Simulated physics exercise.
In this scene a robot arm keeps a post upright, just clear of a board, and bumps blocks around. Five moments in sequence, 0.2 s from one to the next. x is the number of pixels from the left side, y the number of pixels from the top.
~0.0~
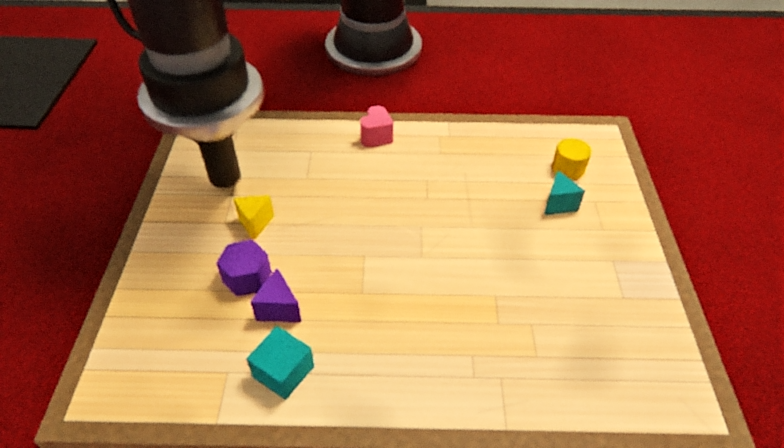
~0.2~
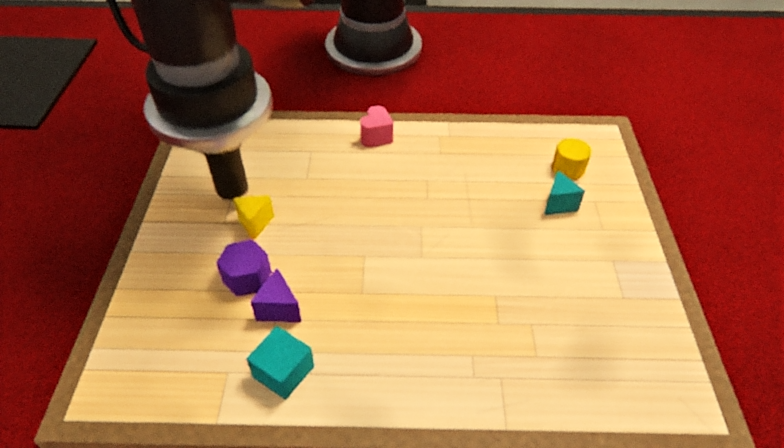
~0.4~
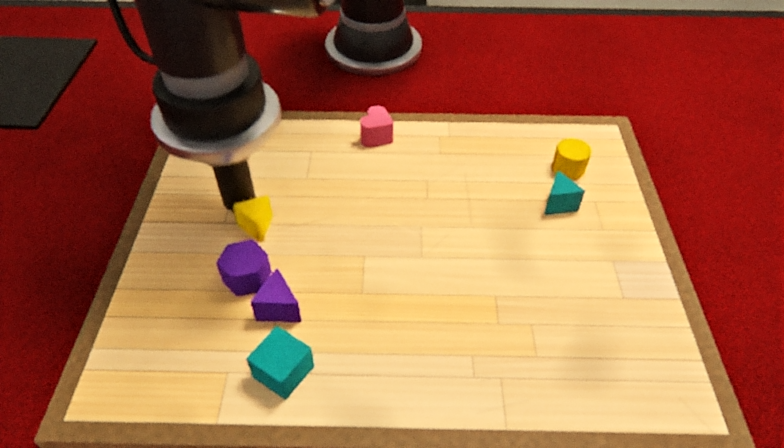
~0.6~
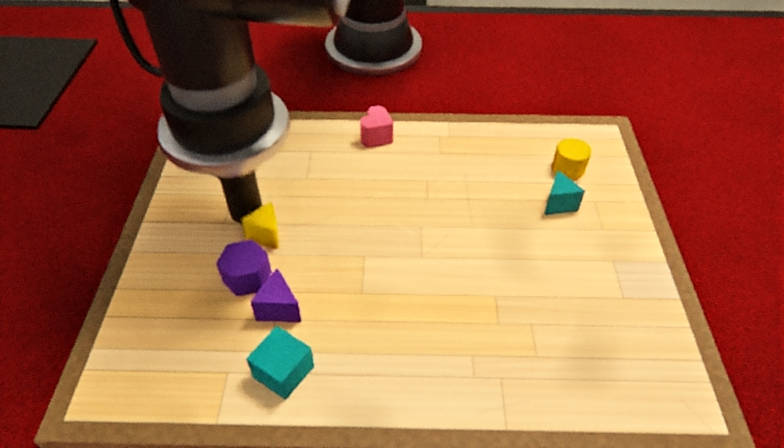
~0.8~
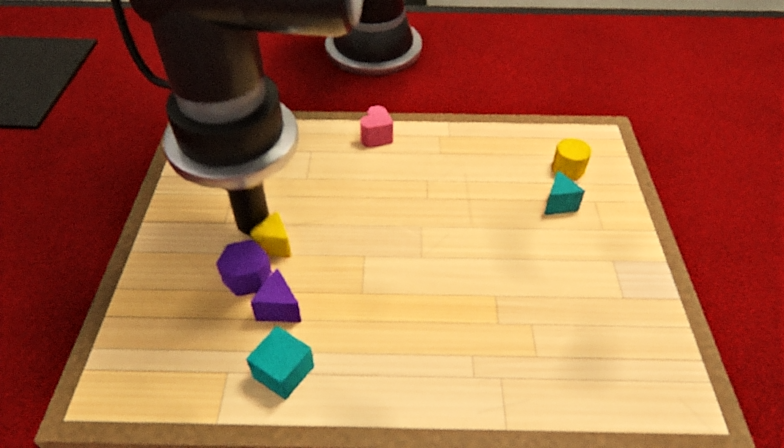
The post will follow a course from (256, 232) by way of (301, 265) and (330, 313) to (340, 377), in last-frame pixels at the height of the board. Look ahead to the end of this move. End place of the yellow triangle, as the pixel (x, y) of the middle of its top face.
I'd place it at (367, 307), taking the centre of its top.
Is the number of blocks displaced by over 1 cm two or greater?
No.
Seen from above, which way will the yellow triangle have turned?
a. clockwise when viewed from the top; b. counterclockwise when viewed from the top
My answer is option b.
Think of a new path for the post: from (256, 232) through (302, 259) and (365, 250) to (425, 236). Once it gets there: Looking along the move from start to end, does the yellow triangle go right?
Yes, it checks out.
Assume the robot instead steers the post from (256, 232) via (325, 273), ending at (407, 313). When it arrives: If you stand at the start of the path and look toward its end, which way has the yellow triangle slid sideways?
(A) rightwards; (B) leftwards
The one that fits is A, rightwards.
What follows on the original path. One third of the way, post at (299, 255); yellow triangle at (319, 261).
Two thirds of the way, post at (330, 304); yellow triangle at (360, 302), turned 30° anticlockwise.
At the end, post at (338, 368); yellow triangle at (367, 307), turned 45° anticlockwise; turquoise square piece not moved.
